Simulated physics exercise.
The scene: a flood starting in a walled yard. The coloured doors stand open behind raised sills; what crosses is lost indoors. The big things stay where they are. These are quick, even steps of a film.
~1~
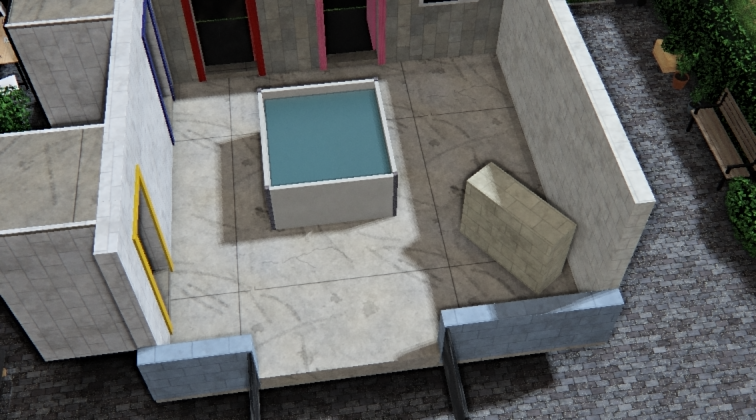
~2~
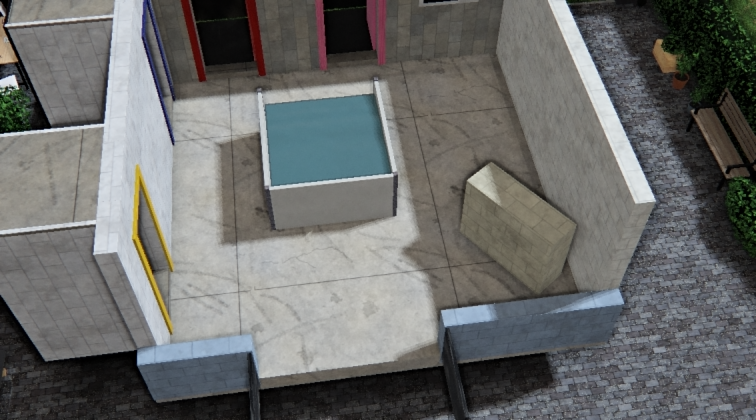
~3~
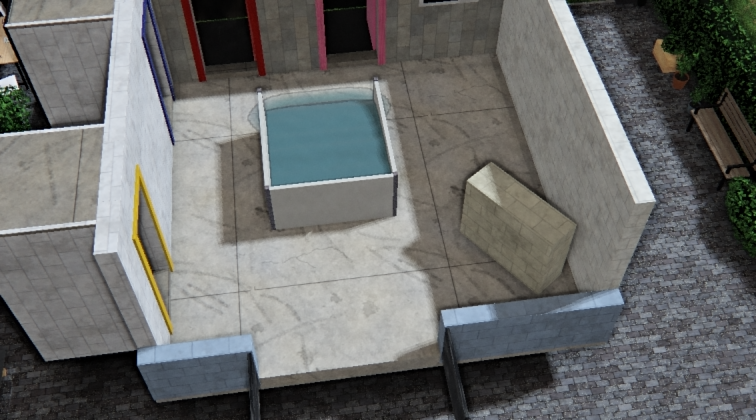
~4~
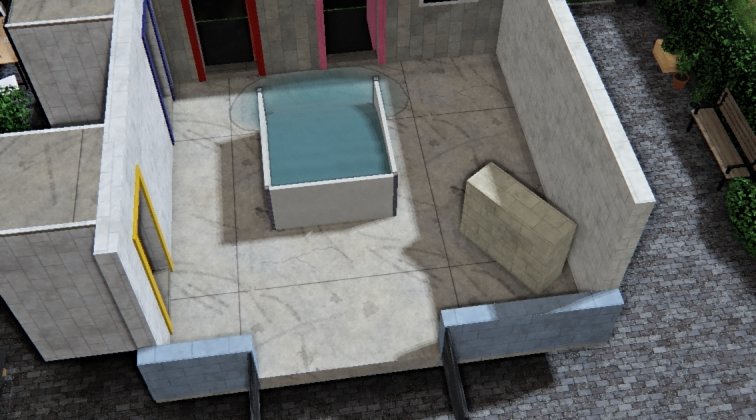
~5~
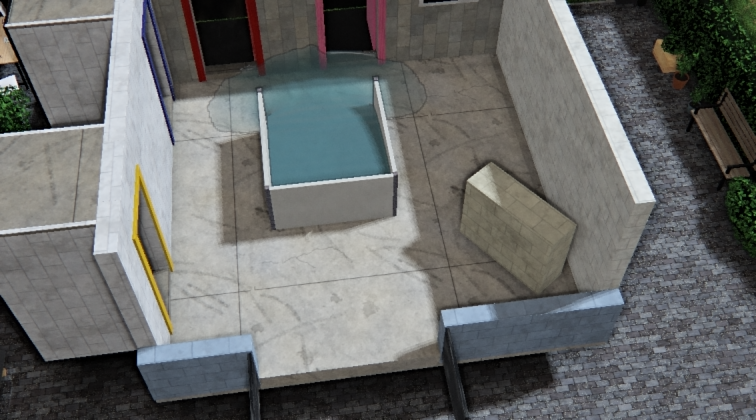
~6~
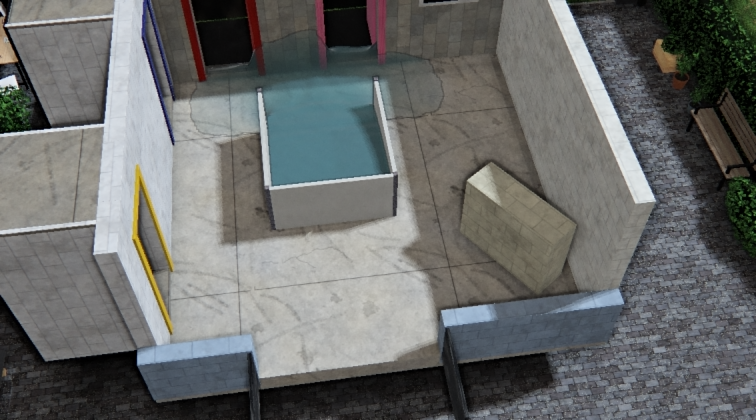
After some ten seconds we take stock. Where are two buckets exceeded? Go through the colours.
The red door floods; the blue door floods; the yellow door holds within the limit; the pink door floods.
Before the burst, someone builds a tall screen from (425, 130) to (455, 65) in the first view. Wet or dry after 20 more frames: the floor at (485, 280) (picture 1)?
Answer: No water.
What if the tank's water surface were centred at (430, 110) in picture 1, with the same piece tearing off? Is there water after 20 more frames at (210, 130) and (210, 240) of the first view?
In that order: Flooded, wet.
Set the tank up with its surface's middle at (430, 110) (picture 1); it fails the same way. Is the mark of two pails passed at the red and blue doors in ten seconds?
Red door stays under; blue door goes over.
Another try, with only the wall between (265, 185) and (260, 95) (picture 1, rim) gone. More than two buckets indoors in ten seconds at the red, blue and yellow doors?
My reading: Red door is over; blue door floods; yellow door passes that mark.
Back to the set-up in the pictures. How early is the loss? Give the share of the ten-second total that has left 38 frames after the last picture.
Roughly 75 per cent.
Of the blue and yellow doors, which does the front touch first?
I say the blue door.
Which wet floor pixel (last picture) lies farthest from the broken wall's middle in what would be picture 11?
Roughly at (494, 56).
A moment on, water covers 20 % of the floor; the red door over two buckets in, the blue door wet at the sill, nothing in, the yellow door not reached, the pink door far over two buckets in.
Next, water covers 35 % of the floor; the red door far over two buckets in, the blue door over two buckets in, the yellow door not reached, the pink door far over two buckets in.
Then, water covers 65 % of the floor; the red door far over two buckets in, the blue door far over two buckets in, the yellow door wet at the sill, nothing in, the pink door far over two buckets in.
Later, water covers 95 % of the floor; the red door far over two buckets in, the blue door far over two buckets in, the yellow door wet at the sill, nothing in, the pink door far over two buckets in.
In the end, water covers 100 % of the floor; the red door far over two buckets in, the blue door far over two buckets in, the yellow door wet at the sill, nothing in, the pink door far over two buckets in.
